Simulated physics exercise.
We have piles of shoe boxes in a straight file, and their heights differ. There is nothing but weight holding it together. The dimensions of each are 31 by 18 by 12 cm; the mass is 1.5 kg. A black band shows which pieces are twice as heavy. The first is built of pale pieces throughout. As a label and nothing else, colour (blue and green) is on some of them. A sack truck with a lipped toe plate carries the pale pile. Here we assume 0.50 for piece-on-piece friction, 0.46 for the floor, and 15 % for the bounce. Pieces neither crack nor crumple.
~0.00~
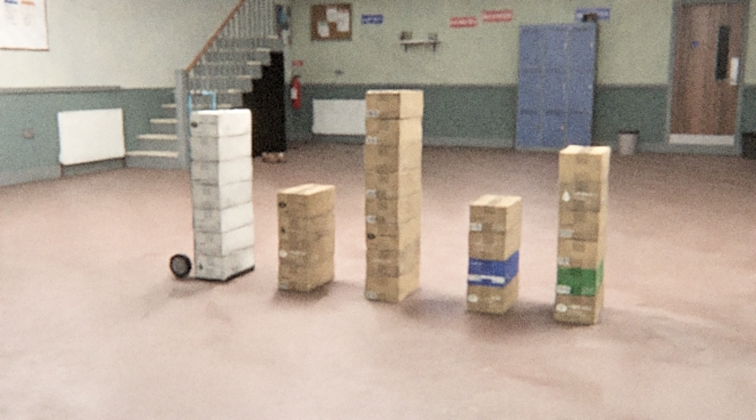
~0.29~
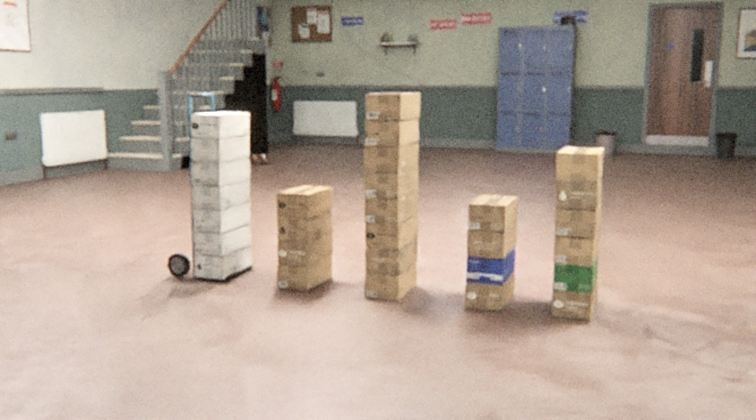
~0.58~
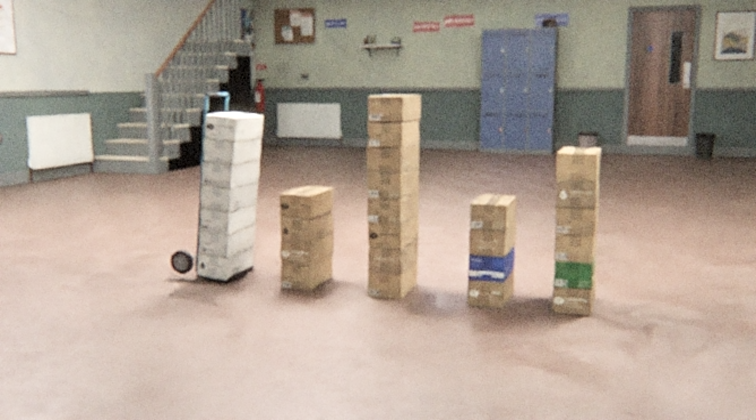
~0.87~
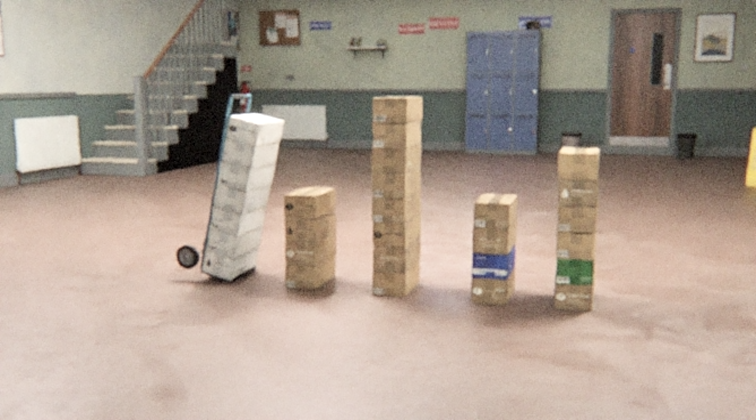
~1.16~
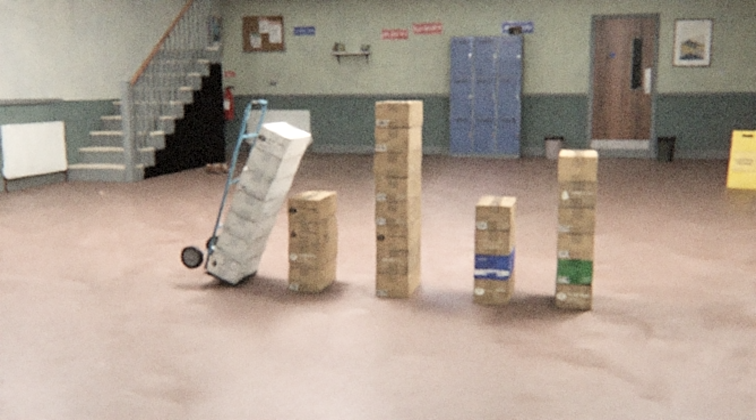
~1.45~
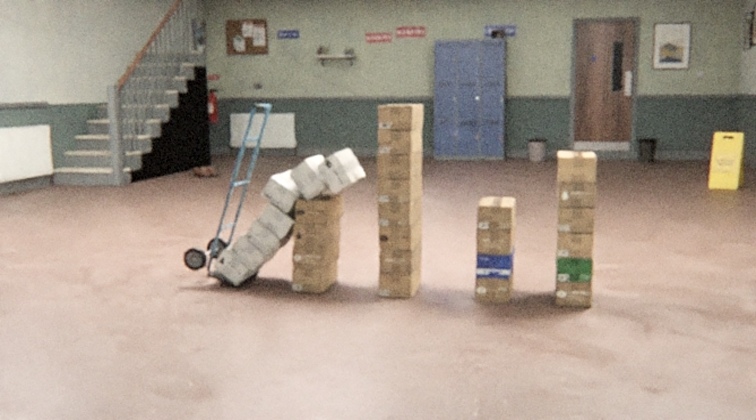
In a hall with a staircase and blue lockers, five stacks of boxes stand in a row, the white one at the left on a hand truck. The truck tilts to the right and the white stack leans with it, then bends apart, its upper boxes spilling over the top of the short brown stack beside it.
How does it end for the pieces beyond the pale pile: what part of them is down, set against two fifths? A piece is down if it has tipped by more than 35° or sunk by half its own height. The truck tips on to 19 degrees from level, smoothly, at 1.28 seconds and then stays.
More than two fifths are down.
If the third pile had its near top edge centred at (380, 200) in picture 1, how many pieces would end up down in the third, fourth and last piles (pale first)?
Pile by pile that makes third 3, fourth 0, last 0.
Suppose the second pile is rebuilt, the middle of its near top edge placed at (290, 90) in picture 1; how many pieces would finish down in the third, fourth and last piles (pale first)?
You'd get third 7, fourth 2 and last 4.
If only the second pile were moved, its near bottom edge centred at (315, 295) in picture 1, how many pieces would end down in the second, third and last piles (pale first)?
Second 0, third 0, last 0 down.
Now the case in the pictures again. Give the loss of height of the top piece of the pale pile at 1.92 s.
I'd put it at close to 70 cm below where it started.
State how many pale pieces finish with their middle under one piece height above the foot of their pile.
The number is 3.
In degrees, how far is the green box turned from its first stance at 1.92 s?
Close to 0° of tilt compared with the start.
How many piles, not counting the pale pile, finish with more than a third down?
Counted up, you get 4.
By 1.92 s, 7 of the pale pile down; none of the 22 other boxes down, 4 disturbed.
By 2.72 s, 7 of the pale pile down; 4 of the 22 other boxes down.
By 3.46 s, 7 of the pale pile down; 11 of the 22 other boxes down; green box tilted 30°; blue box tilted 22°.
By 3.90 s, 7 of the pale pile down; 20 of the 22 other boxes down; green box on its side; blue box on its side.
When it is over (5.2 s), 7 of the pale pile down; 20 of the 22 other boxes down; green box on its side; blue box on its side. That is 91 per cent. In pixels of the last frame, middles, green box near (634, 285), blue box near (552, 281).
